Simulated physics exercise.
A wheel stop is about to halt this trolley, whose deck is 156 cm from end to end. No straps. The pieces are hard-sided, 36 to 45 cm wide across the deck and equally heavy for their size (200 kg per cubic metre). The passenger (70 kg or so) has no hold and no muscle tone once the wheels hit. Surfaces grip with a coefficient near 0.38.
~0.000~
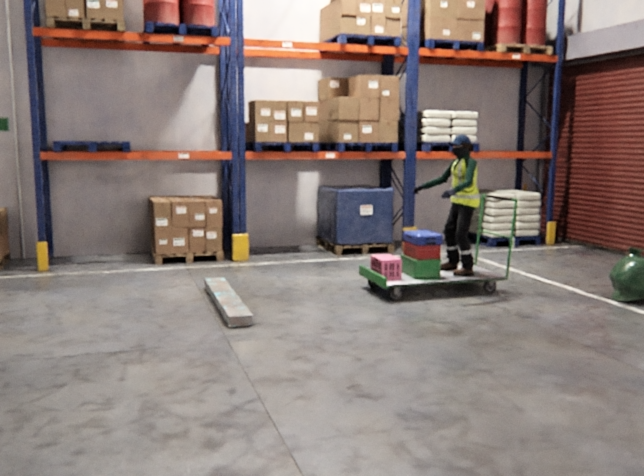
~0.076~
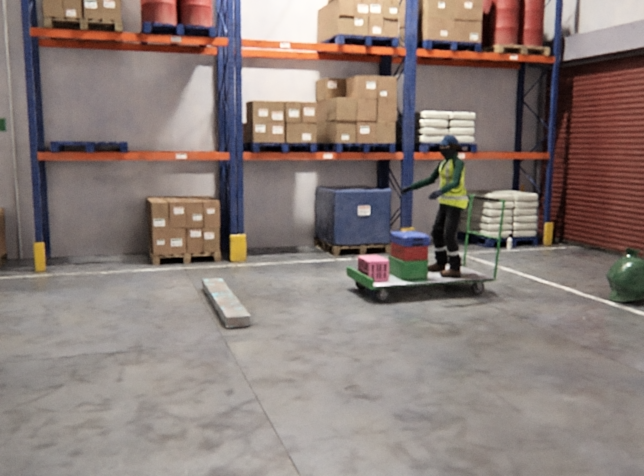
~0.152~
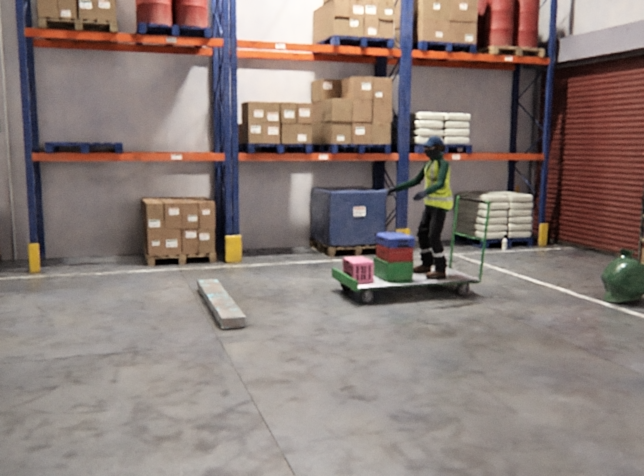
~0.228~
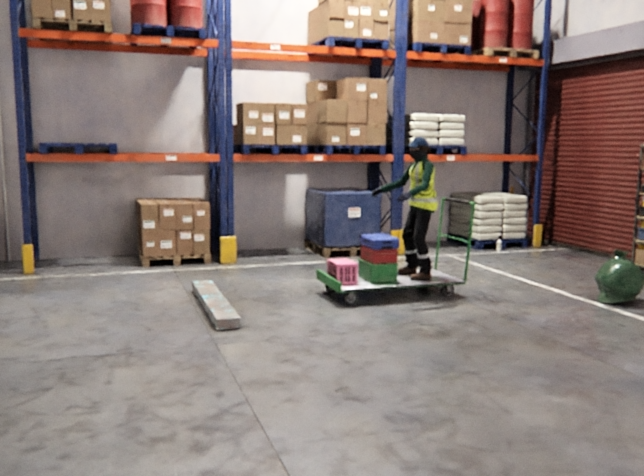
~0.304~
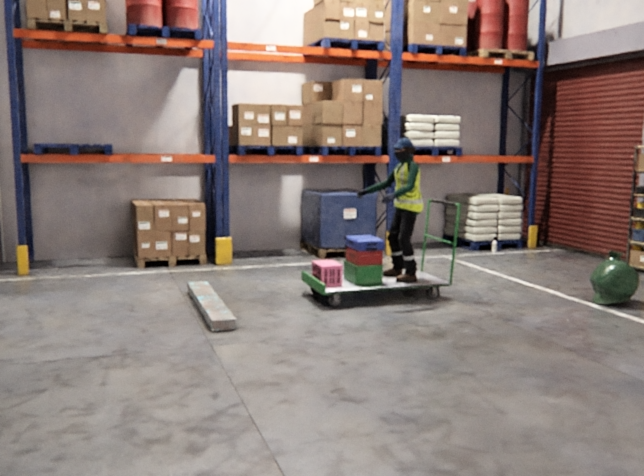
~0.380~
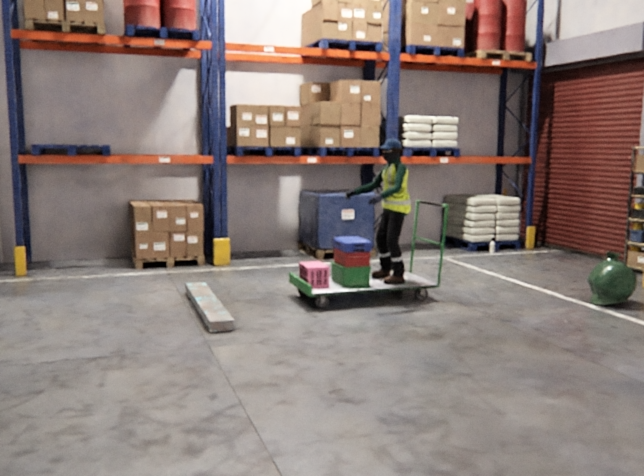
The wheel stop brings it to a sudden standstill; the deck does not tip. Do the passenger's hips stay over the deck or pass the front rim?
At this pace the passenger's hips stay over the deck.
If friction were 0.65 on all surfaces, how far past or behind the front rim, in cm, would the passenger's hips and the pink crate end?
Then hips 60 behind, pink 20 behind.
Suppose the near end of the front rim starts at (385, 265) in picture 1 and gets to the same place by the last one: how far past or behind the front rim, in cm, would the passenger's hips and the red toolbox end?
In that case hips 150 past, red 30 past.
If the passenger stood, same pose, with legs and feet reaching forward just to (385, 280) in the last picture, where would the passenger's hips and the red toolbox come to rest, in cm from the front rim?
Then hips 70 behind, red 40 behind.
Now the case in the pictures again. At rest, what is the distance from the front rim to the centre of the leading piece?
About 50 cm past the rim.
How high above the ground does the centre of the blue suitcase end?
About 5 cm.
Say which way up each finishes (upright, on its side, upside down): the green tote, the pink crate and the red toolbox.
Green upright, pink upright, red upright.
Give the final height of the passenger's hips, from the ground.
Some 65 cm up.
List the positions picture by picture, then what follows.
The first frame shows hips (465, 199), green tote (420, 266), rim corner (386, 285); 169 cm short of the stop.
The second frame shows hips (452, 200), green tote (408, 267), rim corner (373, 286); 156 cm short of the stop.
The third frame shows hips (438, 201), green tote (393, 269), rim corner (357, 288); 142 cm short of the stop.
The fourth frame shows hips (423, 203), green tote (378, 270), rim corner (340, 290); 129 cm short of the stop.
The fifth frame shows hips (408, 204), green tote (363, 272), rim corner (324, 292); 115 cm short of the stop.
The sixth frame shows hips (396, 205), green tote (350, 273), rim corner (311, 293); 102 cm short of the stop. Speed about 1.8 m/s.
The wheels strike at 0.96 s.
After 1.21 s the passenger's hips are 78 cm behind the rim, near (278, 231) in the last picture's view.
After 1.51 s the passenger's hips are 68 cm behind the rim, near (270, 238) in the last picture's view.
After 1.96 s the passenger's hips are 71 cm behind the rim, near (273, 248) in the last picture's view.
At rest, 3.5 s, past the rim, blue suitcase; behind it, pink crate, red toolbox, green tote and the passenger's hips.
